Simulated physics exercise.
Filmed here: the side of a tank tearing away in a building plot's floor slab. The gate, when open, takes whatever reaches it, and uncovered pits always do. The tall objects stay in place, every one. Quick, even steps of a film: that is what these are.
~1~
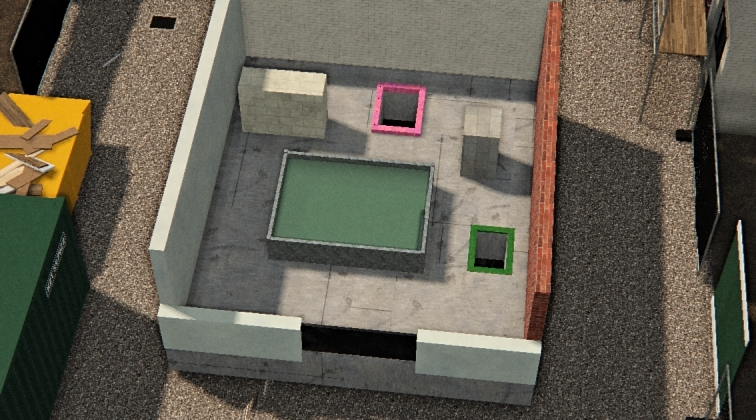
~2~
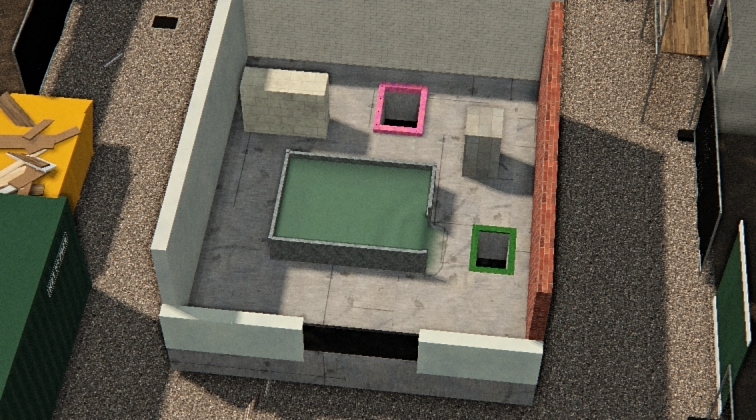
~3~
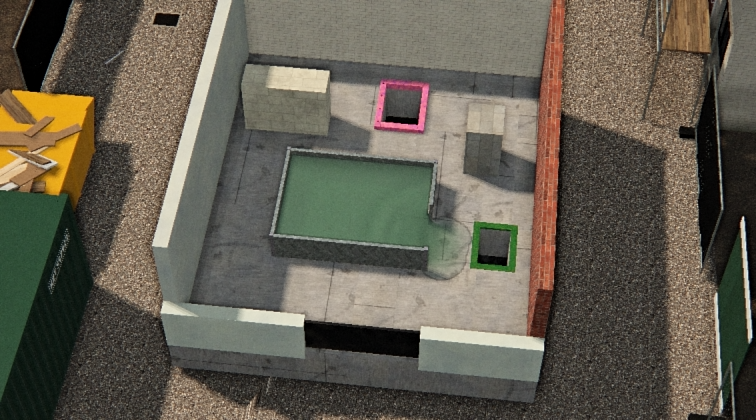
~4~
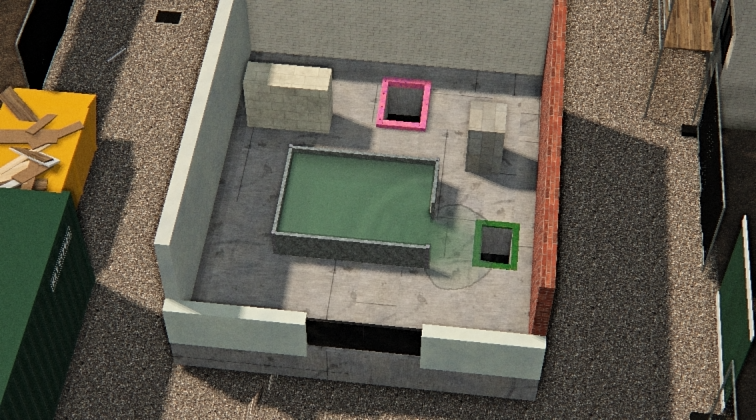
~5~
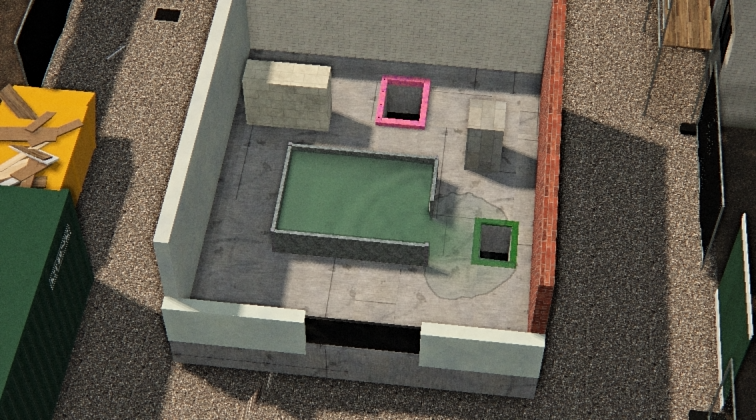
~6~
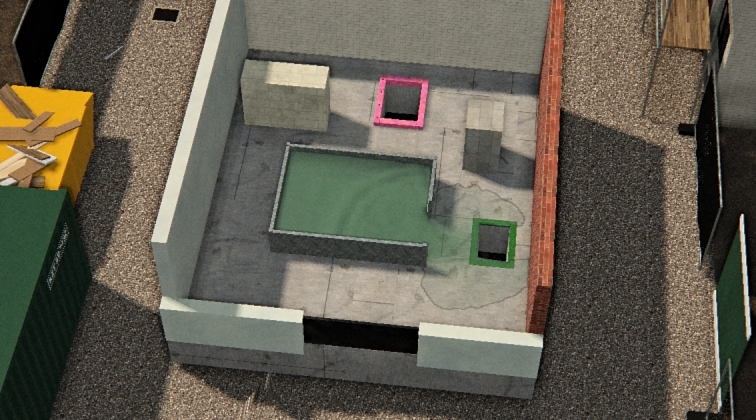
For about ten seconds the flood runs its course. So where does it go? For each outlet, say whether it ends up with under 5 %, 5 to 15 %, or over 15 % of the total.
Result: The gate never reaches five per cent; the pink pit never reaches five per cent; the green pit clears fifteen per cent.
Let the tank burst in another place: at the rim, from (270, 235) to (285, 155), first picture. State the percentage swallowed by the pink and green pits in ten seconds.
Estimates in per cent: Pink 0, green 12.
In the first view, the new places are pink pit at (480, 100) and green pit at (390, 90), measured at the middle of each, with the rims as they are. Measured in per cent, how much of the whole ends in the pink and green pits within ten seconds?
Percentages by pit: Pink at 8, green at 0.
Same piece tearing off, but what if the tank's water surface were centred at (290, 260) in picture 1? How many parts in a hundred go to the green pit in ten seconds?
In per cent: Green 35.
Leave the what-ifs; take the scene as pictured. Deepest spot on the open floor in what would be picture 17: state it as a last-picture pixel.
Around (515, 356).
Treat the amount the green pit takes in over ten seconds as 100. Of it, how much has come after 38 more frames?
Roughly 75 percent.
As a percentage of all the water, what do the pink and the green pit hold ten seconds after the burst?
I reckon close to 0 % and close to 42 % respectively.
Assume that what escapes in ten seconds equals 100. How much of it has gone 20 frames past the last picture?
Near 50 in a hundred.
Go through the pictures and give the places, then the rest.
The first frame shows still water in the open tank at (352, 204).
In the second frame, water pours out at (425, 244) and has run to (433, 272).
In the third frame, the front is at (463, 230), out from the gap at (426, 241).
In the fourth frame, the front is at (489, 263), out from the gap at (428, 239).
In the fifth frame, the front is at (508, 269), out from the gap at (427, 237).
In the sixth frame, the front is at (526, 280), out from the gap at (425, 237).
A moment on, water covers 10 % of the floor; the gate 0 %, the pink pit 0 %, the green pit 7 %.
Next, water covers 15 % of the floor; the gate 0 %, the pink pit 0 %, the green pit 13 %.
Then, water covers 30 % of the floor; the gate 0 %, the pink pit 0 %, the green pit 21 %.
Later, water covers 50 % of the floor; the gate 0 %, the pink pit 0 %, the green pit 31 %.
In the end, water covers 75 % of the floor; the gate 0 %, the pink pit 0 %, the green pit 41 %.
